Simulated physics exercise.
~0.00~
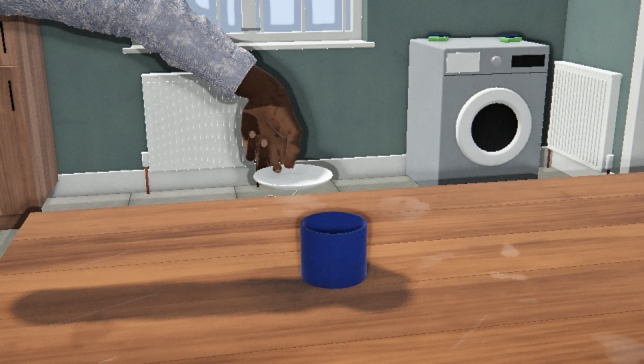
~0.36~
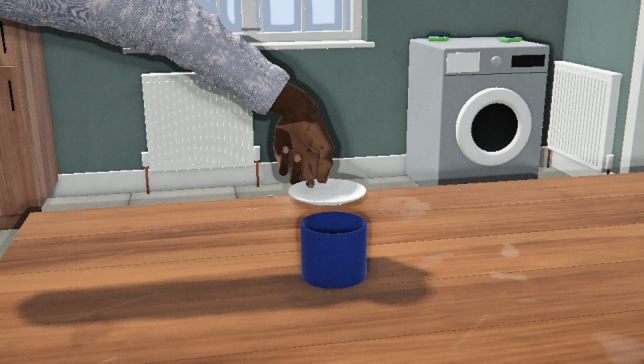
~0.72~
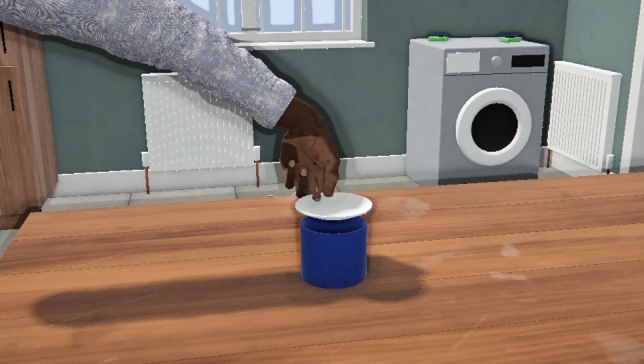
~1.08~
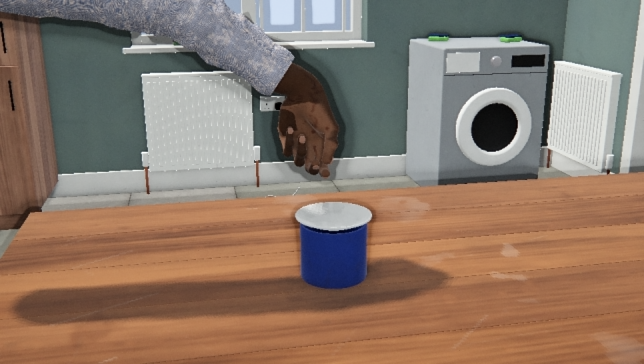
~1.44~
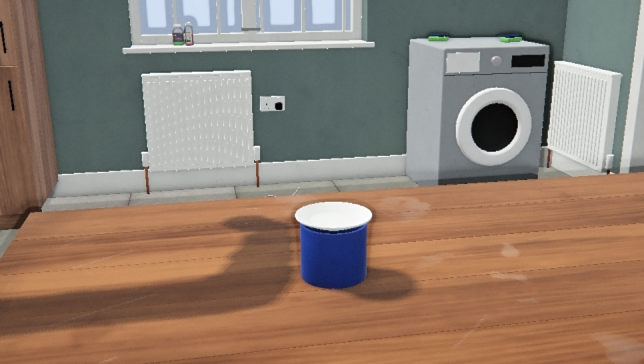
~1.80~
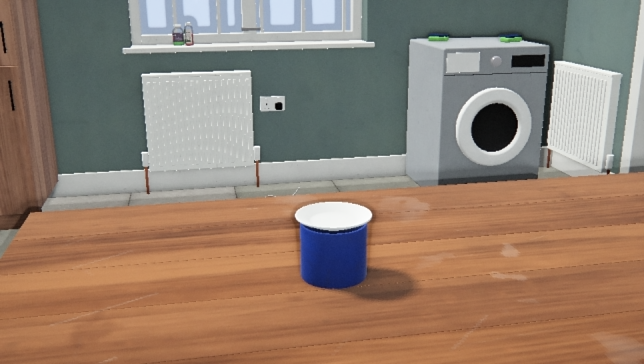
In a kitchen with a washing machine against the wall, a hand carried a white plate rightward over a wooden table, lowered it onto a blue pot and let go, then drew away, leaving the plate resting on the rim and covering the opening.
